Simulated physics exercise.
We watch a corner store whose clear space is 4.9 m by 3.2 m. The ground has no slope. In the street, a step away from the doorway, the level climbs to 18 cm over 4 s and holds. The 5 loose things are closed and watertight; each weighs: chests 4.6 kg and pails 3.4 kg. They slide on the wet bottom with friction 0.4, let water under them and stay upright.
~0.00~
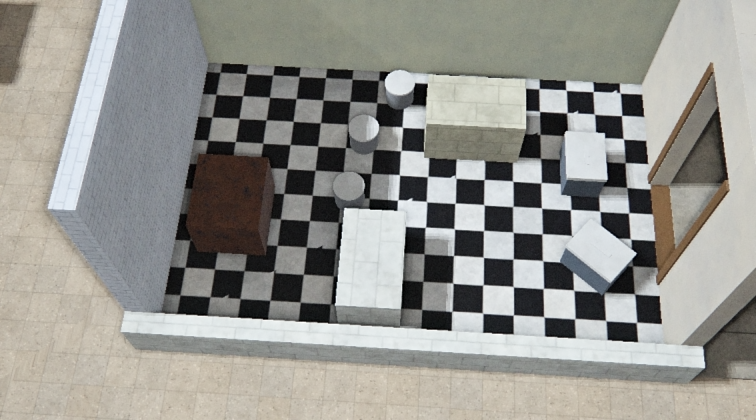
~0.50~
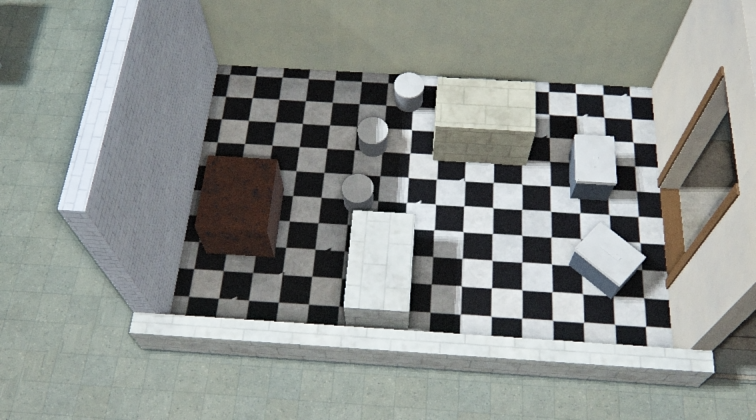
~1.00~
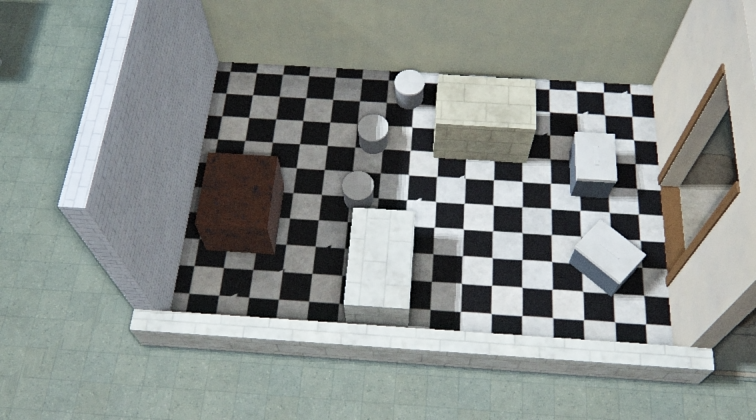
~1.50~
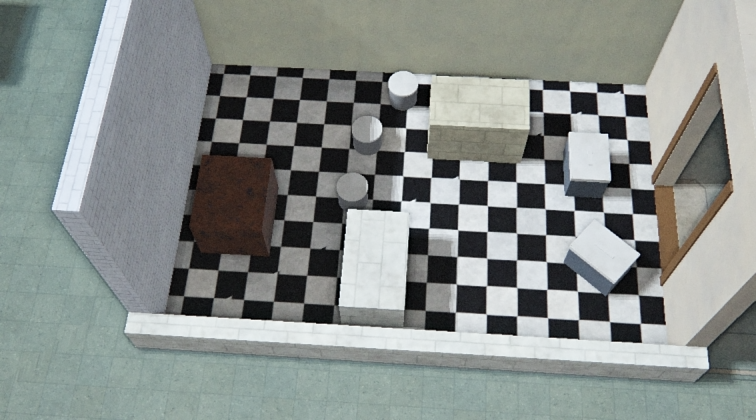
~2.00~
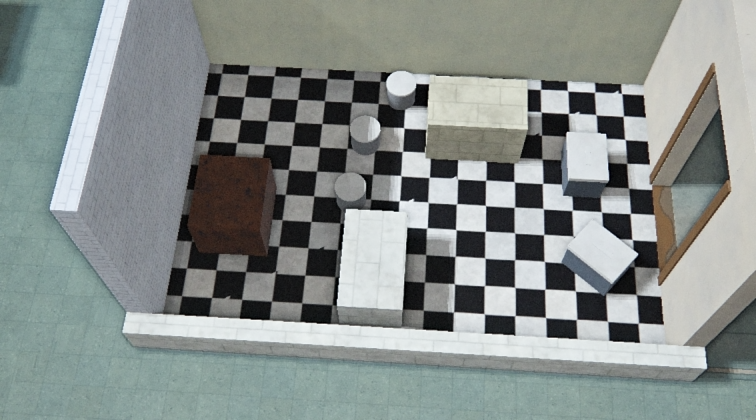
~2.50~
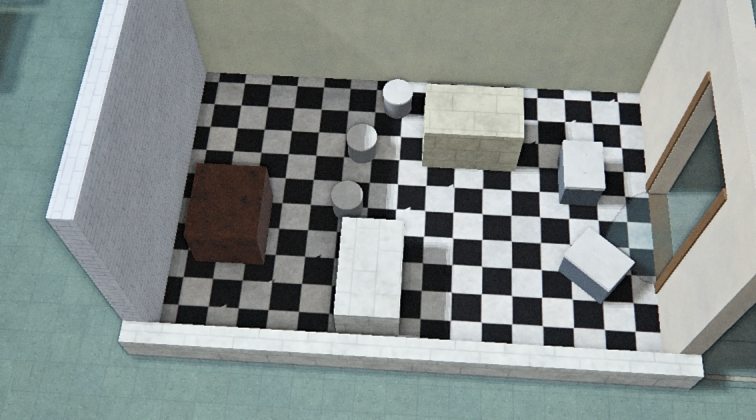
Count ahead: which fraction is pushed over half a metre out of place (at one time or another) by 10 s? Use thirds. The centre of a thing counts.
It is two thirds or more.
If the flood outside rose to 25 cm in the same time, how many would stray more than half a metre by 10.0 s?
In that case 5 of them.
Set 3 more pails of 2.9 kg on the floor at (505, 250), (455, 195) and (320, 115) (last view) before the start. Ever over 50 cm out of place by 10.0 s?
In that order: Past it, past it, short of it.
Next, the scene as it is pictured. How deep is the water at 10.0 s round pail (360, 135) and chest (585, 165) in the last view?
About 6 and 4 cm.
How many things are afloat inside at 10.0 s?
5 of them.
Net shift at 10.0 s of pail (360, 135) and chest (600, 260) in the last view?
In that order: 60 cm, 150 cm.
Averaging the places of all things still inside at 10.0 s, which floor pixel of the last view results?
Around (397, 156).
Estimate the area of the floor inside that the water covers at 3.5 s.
About 2.0 m2.
After 3.5 s 0 of 5 are over 50 cm from their spots; 0 afloat.
After 4.5 s 1 of 5 are over 50 cm from their spots; 0 afloat.
After 7.0 s 3 of 5 are over 50 cm from their spots; 3 afloat.
After 10.0 s 3 of 5 are over 50 cm from their spots, and 4 have been at some point; 5 afloat.
